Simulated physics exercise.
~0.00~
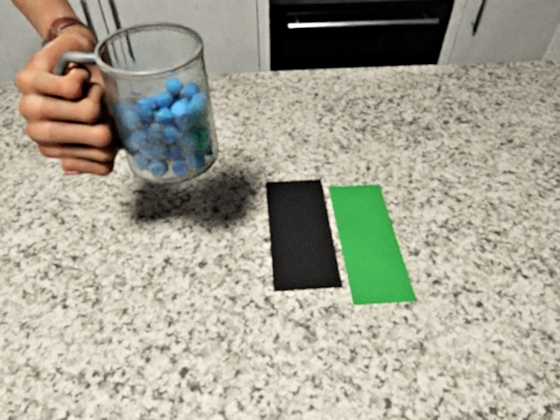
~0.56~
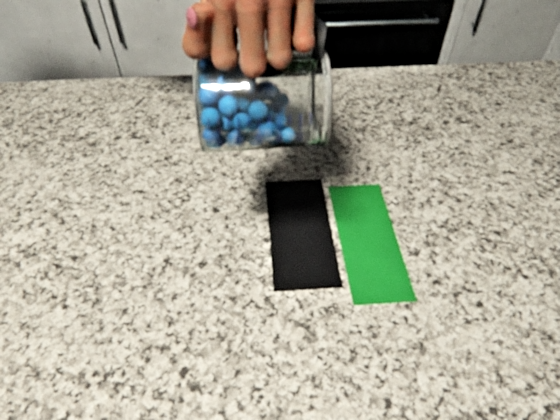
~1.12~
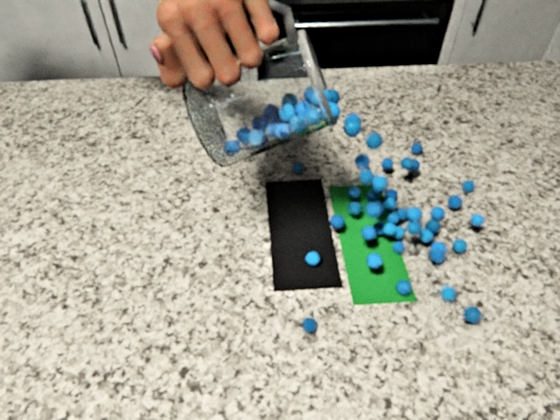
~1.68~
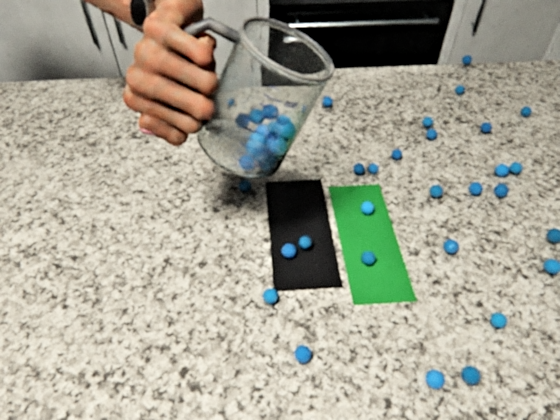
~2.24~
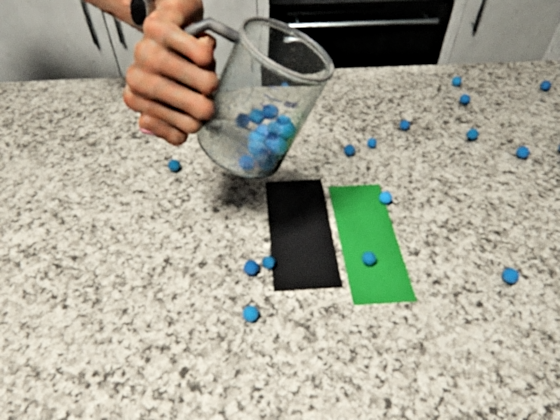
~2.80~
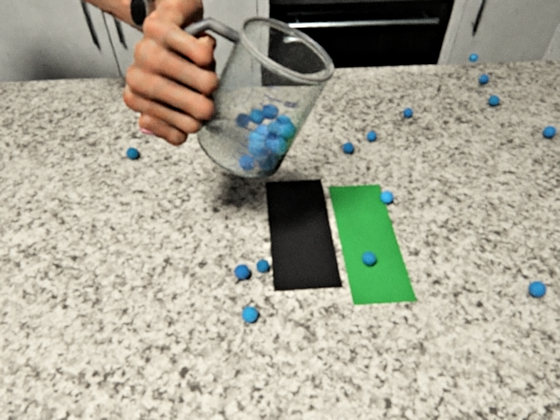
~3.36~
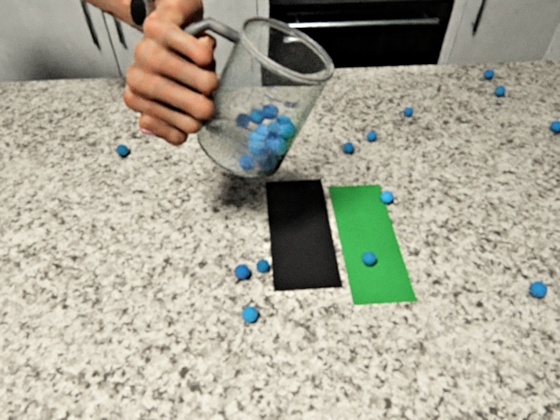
The footage shows a hand tipping a clear jug of blue balls above black and green mats on a speckled counter, then turning it partly back; many balls spill and roll away, leaving the black mat empty, two on the green, and some in the jug.
